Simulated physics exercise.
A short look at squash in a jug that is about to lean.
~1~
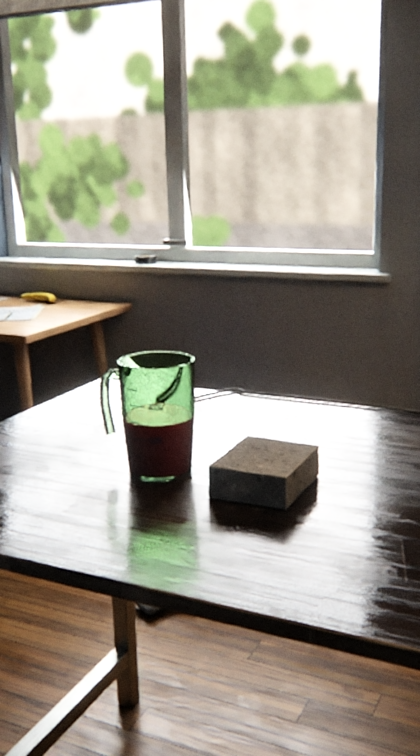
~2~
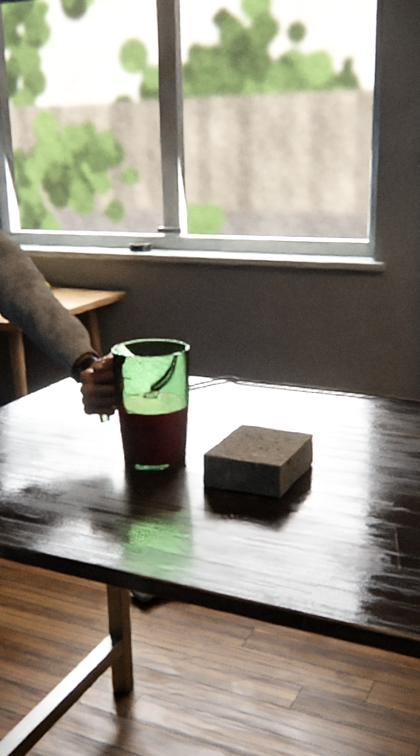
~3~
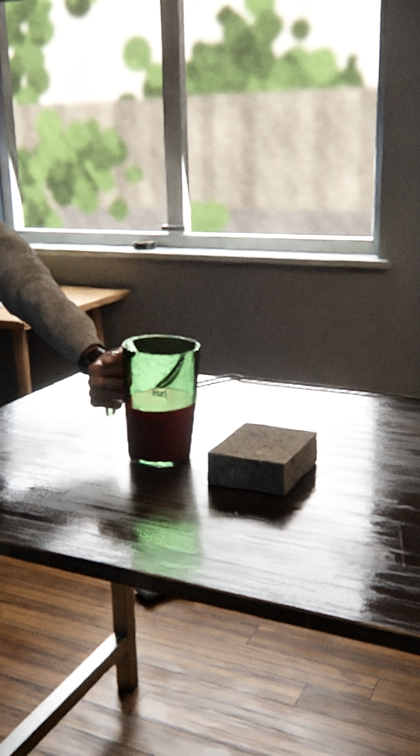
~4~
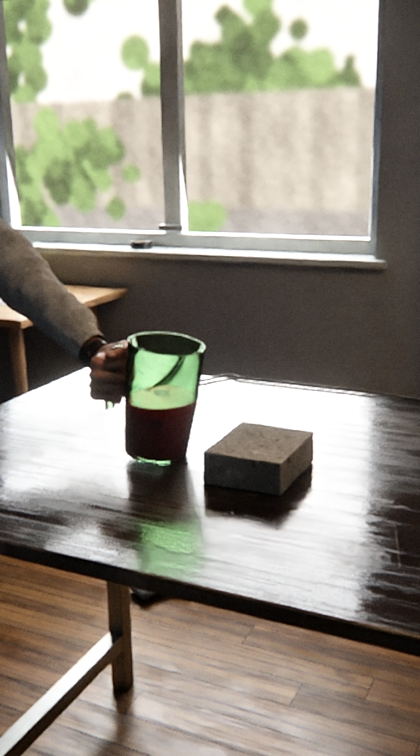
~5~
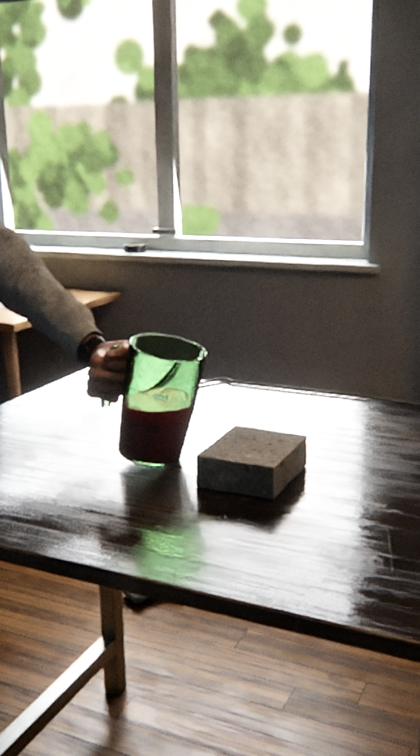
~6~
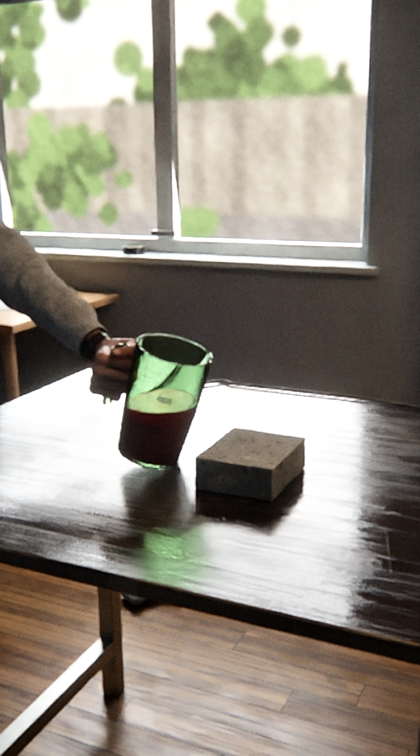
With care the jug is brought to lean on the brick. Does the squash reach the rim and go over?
As it turns out, it holds.
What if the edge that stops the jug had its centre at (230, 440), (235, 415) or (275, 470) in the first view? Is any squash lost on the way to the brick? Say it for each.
One after the other: Stays dry, loses none, leaks.
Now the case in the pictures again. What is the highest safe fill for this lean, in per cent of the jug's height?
Near 65 in a hundred.
Soon after, the jug leans by about 30°; nothing has left it.
Later, the jug leans by about 45°; nothing has left it.
In the end, the jug leans by about 50°, against the brick; nothing has left it.
